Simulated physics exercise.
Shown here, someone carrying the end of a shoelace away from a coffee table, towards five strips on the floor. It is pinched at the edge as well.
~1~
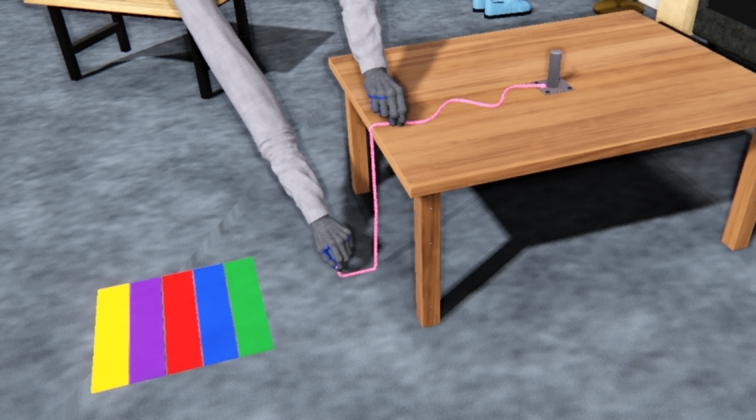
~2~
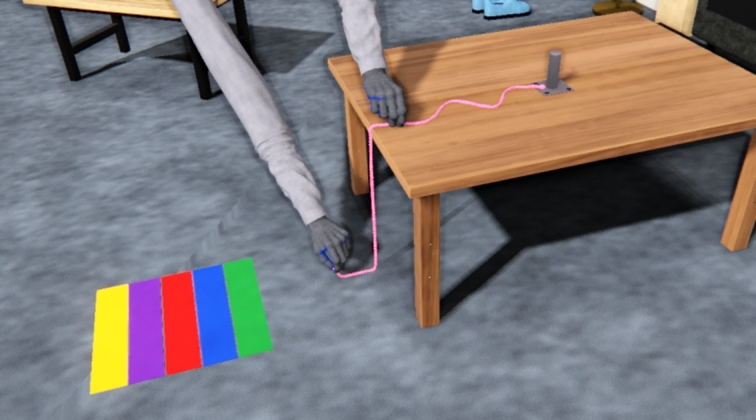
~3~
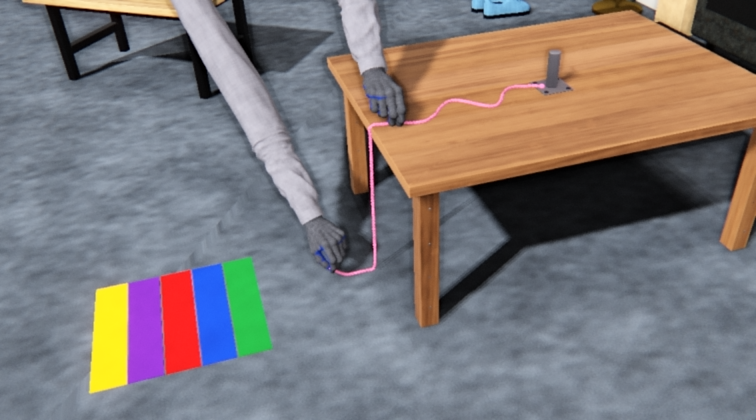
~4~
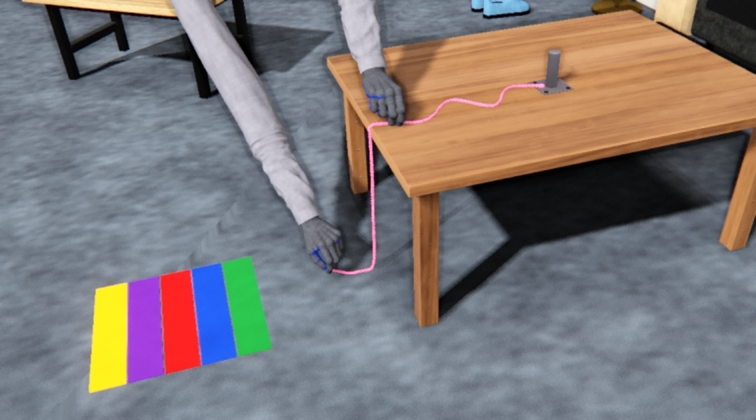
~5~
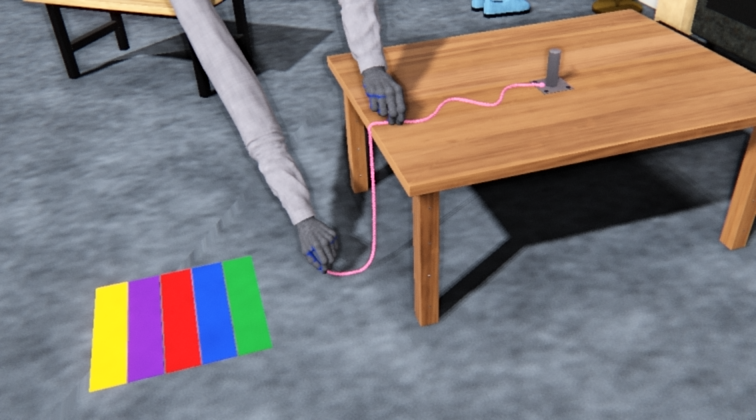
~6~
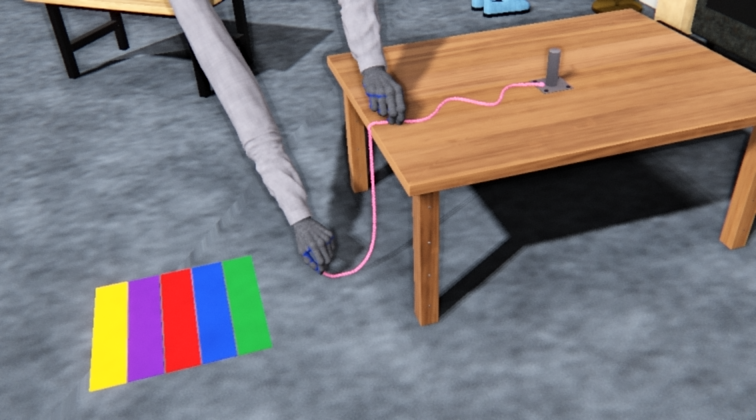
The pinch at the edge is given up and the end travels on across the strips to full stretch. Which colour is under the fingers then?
The red one.
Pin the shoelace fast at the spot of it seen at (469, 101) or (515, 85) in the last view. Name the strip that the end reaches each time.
It would be blue; red.
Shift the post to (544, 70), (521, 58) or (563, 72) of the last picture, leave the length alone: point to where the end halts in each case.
Try by try, around (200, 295), (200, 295) and (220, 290).
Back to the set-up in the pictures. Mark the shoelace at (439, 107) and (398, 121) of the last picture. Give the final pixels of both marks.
Near (410, 114) and (359, 135).
Soon after, end near (231, 289); over green.
Then, end near (198, 296); over blue.
At full stretch, end near (178, 301); over red. It halts on the red strip.
